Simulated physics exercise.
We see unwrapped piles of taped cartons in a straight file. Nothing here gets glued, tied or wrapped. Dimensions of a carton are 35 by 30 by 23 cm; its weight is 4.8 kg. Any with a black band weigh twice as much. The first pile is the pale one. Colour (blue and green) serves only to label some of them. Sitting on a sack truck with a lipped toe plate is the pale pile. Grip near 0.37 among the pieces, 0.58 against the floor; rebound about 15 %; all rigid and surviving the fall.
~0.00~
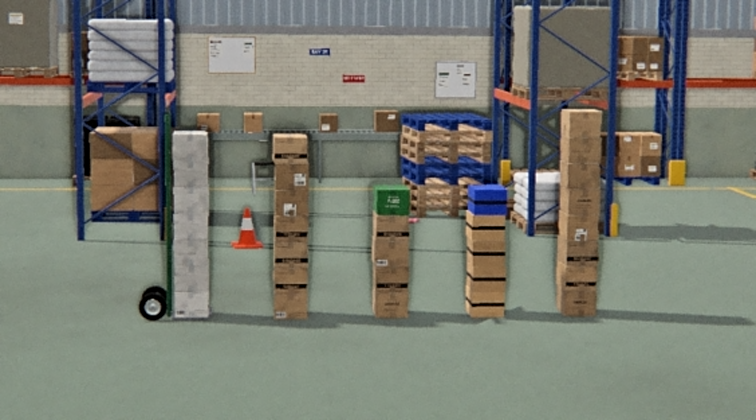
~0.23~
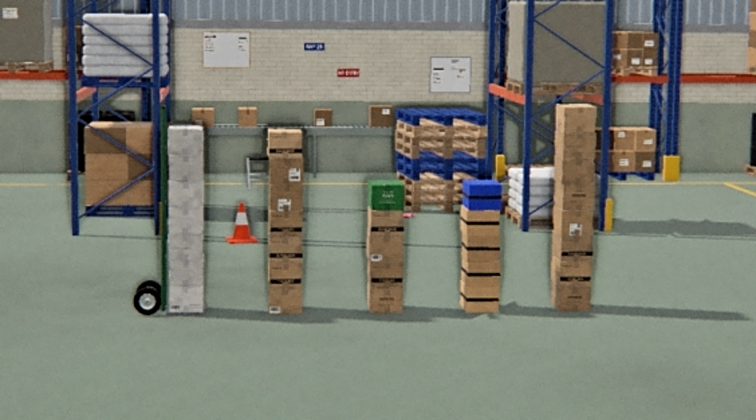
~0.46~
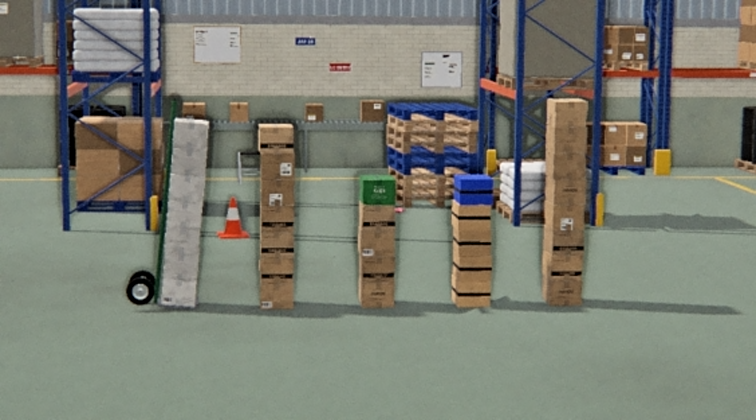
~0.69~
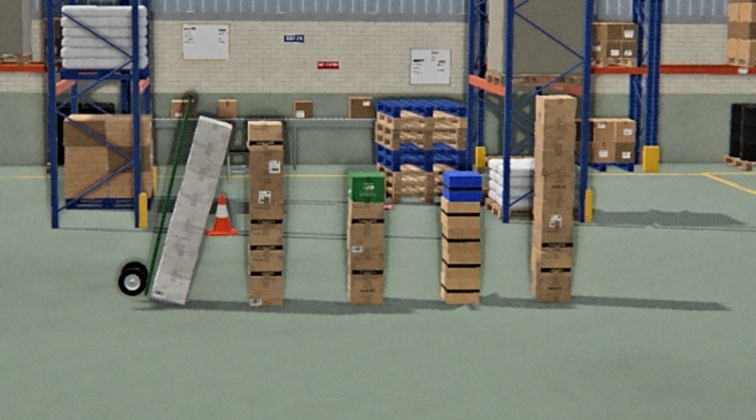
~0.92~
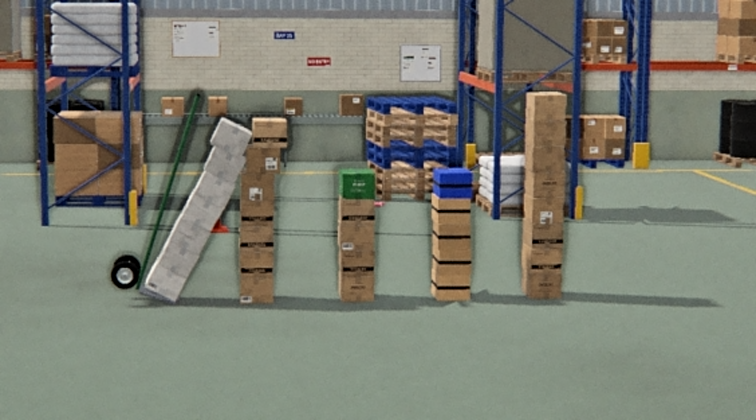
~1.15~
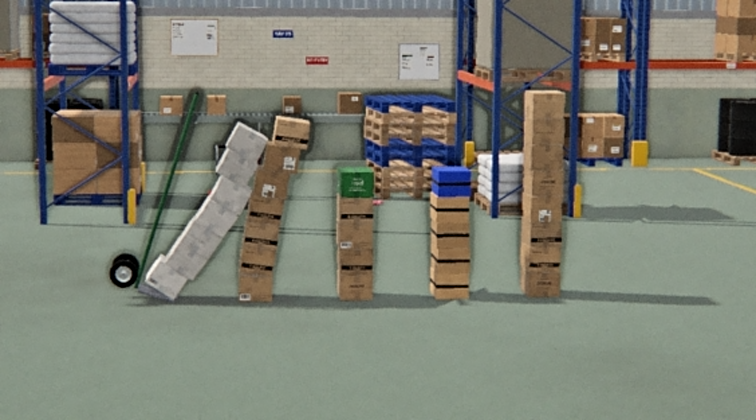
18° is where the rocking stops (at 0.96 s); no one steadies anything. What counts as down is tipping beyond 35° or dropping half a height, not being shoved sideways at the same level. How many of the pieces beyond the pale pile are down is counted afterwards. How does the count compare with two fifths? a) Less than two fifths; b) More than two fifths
Option b: More than two fifths.
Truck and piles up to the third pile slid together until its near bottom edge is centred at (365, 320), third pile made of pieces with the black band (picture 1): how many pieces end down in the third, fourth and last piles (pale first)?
Pile by pile that makes third 5, fourth 4, last 6.
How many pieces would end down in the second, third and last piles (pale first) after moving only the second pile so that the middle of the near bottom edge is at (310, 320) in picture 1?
Then, pile by pile: Second 7, third 5, last 8.
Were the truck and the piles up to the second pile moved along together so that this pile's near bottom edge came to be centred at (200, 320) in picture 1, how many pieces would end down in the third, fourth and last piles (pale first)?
Down per pile: Third 0; fourth 0; last 0.
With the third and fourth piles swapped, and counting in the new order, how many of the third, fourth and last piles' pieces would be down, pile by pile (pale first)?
Third 4, fourth 4, last 7.
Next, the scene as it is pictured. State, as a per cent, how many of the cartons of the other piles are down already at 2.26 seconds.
By then 45 %.
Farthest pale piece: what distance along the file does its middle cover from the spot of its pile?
Distance: Near 160 cm.
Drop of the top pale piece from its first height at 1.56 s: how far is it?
The top piece is some 40 centimetres lower than at the start.
After 1.56 s, 7 of the pale pile down; 6 of the 25 other cartons down; green carton shifted 13 cm.
After 2.26 s, 7 of the pale pile down; 11 of the 25 other cartons down; blue carton leaning 13°; green carton leaning 9°, 17 cm lower.
After 3.46 s, 7 of the pale pile down; 24 of the 25 other cartons down; green carton leaning 61°, 52 cm lower; blue carton leaning 31°, 31 cm lower.
At rest (4.7 s), 7 of the pale pile down; 23 of the 25 other cartons down; green carton leaning 74°, 52 cm lower; blue carton leaning 34°, 50 cm lower. That is 92 per cent. As the last picture would show them, middles, green carton near (493, 238), blue carton near (551, 234).
